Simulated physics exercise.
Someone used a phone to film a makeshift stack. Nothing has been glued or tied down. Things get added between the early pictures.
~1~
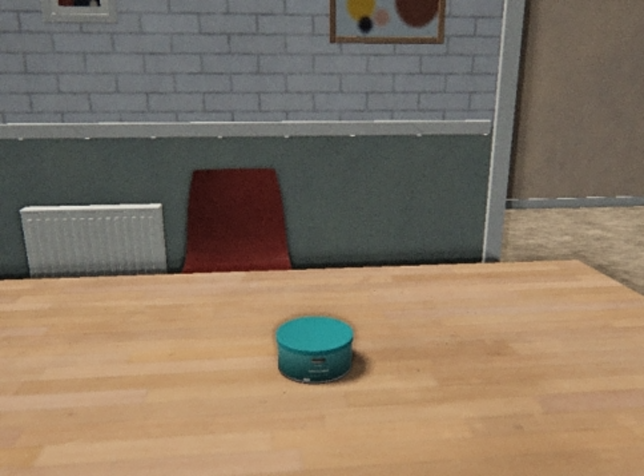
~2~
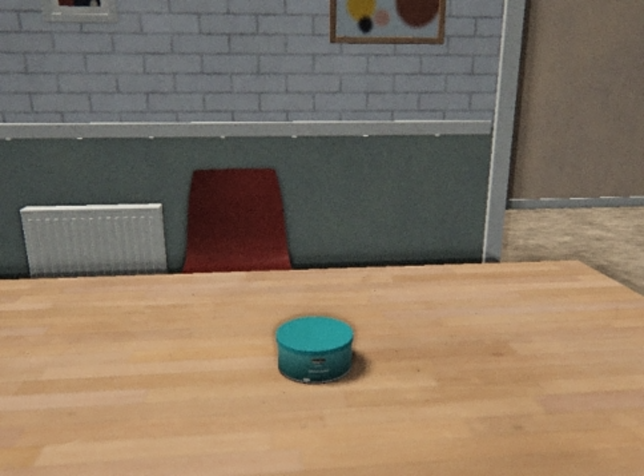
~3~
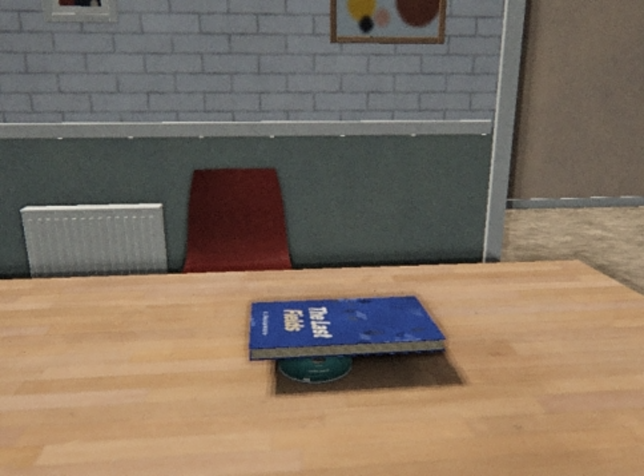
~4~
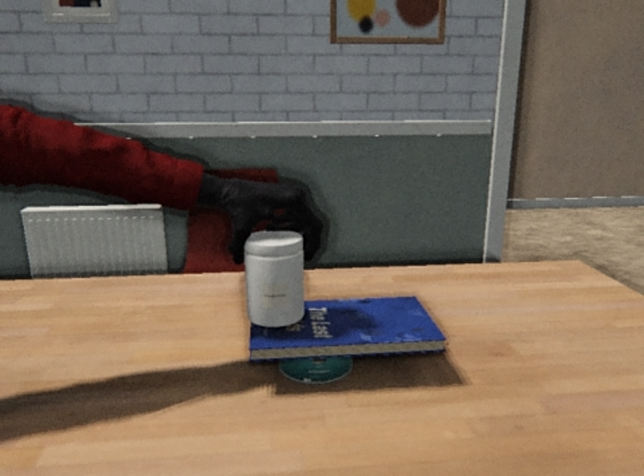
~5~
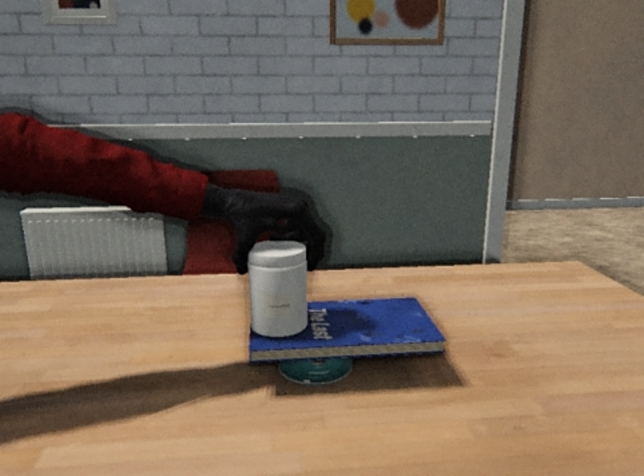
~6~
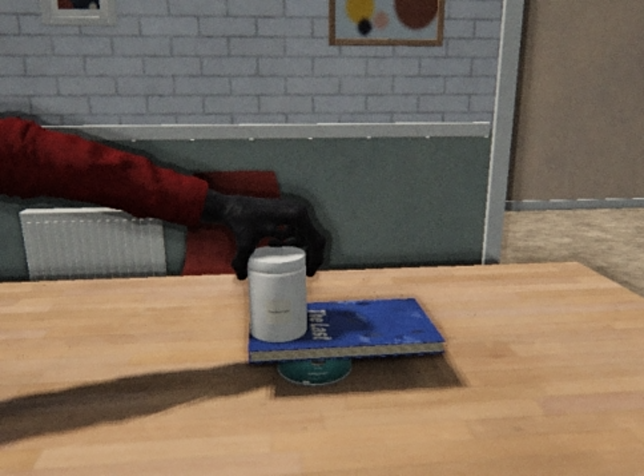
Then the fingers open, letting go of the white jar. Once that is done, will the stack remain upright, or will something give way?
The stack remains upright.
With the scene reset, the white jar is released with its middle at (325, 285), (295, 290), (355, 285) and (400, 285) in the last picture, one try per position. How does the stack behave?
The first time it stays standing, the second time it stays standing, the third time it stays standing, and the fourth time it collapses.
Then, 0.20 s after the last picture, nothing has stirred.
Then, 0.50 s after the last picture, white jar resting near (278, 293).
At rest, all 3 in place. Seen from the same camera at the end, white jar near (278, 293). The stack keeps its balance.
